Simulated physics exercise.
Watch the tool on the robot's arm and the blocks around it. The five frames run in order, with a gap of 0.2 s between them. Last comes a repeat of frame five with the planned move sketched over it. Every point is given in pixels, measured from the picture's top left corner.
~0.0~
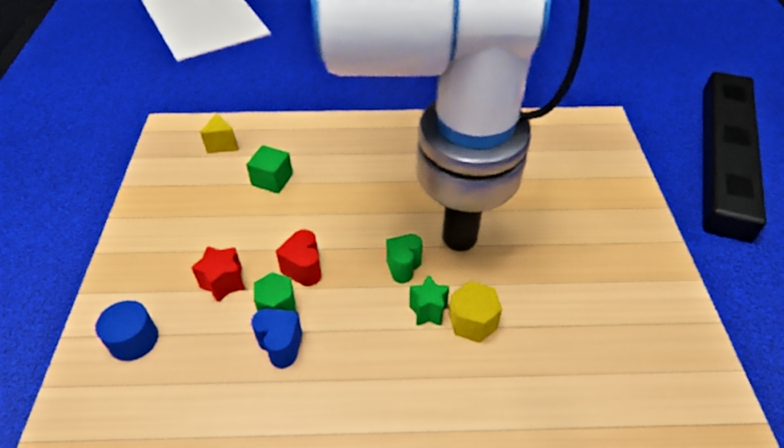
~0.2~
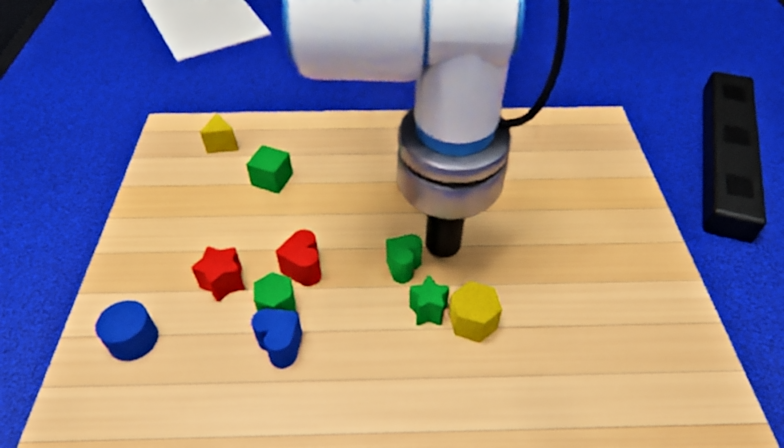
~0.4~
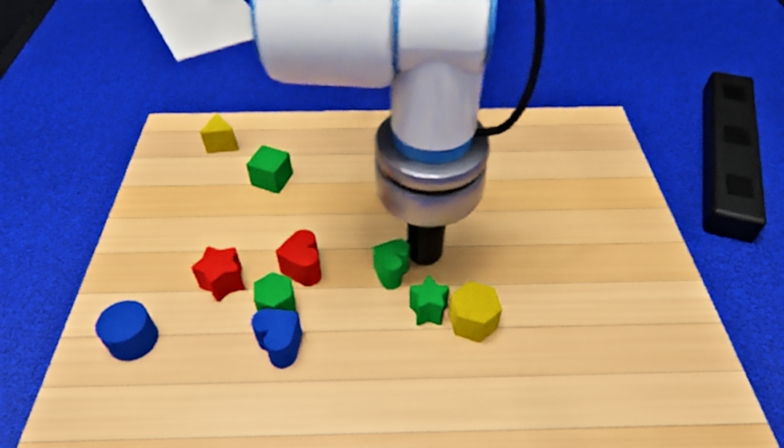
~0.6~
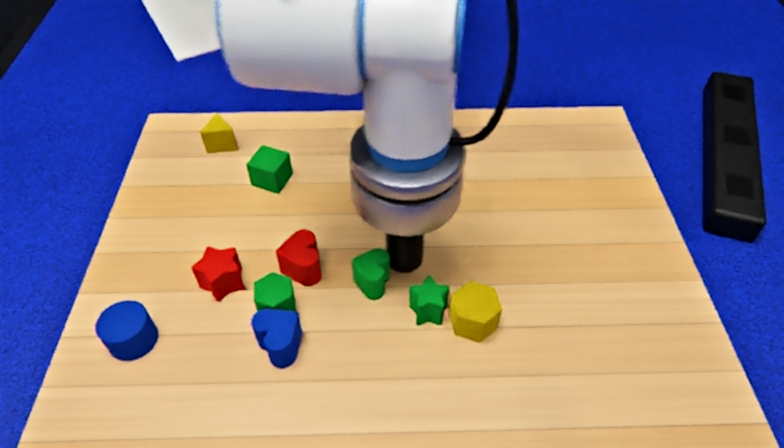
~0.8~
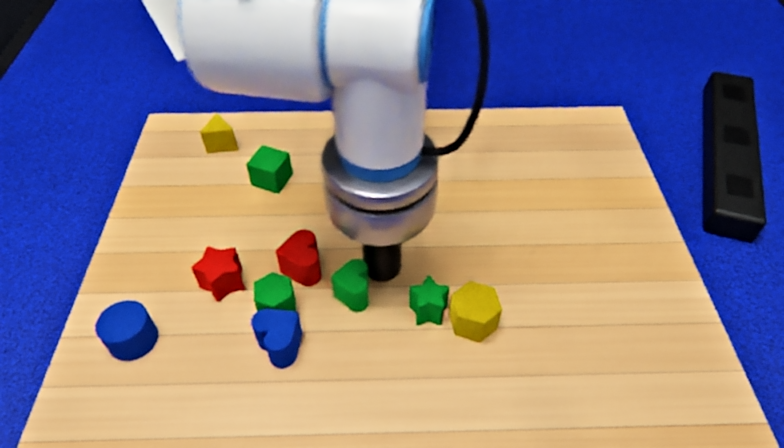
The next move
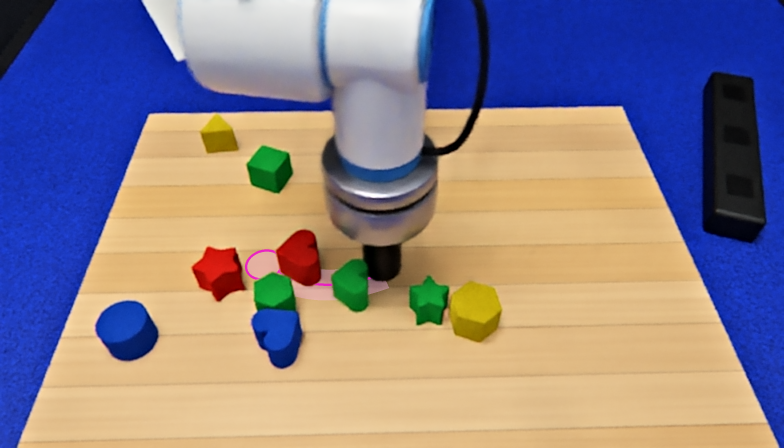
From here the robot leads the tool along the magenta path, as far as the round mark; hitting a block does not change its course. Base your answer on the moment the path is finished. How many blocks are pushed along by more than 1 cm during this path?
Shifted over 1 cm: Two.
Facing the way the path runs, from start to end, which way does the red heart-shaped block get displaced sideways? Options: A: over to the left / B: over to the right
That would be B.
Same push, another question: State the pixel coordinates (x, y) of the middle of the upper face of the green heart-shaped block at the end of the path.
If I read the scene right, the answer is (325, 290).
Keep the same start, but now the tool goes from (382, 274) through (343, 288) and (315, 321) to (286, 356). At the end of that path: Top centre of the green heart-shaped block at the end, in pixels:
Its top middle is near (314, 350).
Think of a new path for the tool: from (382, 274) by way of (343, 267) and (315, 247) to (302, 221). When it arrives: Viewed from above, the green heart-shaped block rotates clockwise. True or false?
That claim is false.
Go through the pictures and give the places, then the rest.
The first frame shows lower end of the tool at (460, 238), tops of blocks, green hexagon at (272, 288), red heart-shaped block at (300, 247), green heart-shaped block at (404, 246), green star block at (430, 292).
The second frame shows tool at (443, 244), blocks as before.
The third frame shows tool at (425, 251), green heart-shaped block at (392, 253).
The fourth frame shows tool at (404, 259), green heart-shaped block at (372, 263).
The fifth frame shows tool at (382, 267), green hexagon at (272, 288), red heart-shaped block at (300, 247), green heart-shaped block at (352, 275), green star block at (430, 292).
The drawn path runs from (382, 274) through (341, 284) and (299, 281) to (264, 265).
The first path, step by step. One third of the way, tool at (340, 277); green heart-shaped block at (329, 291), turned 70° anticlockwise.
Two thirds of the way, tool at (297, 273); red heart-shaped block at (278, 235), turned 50° clockwise; green heart-shaped block at (325, 292), turned 90° anticlockwise.
At the end, tool at (262, 258); green hexagon not moved; red heart-shaped block at (265, 219), turned 105° clockwise; green heart-shaped block at (325, 292), turned 90° anticlockwise; green star block not moved.
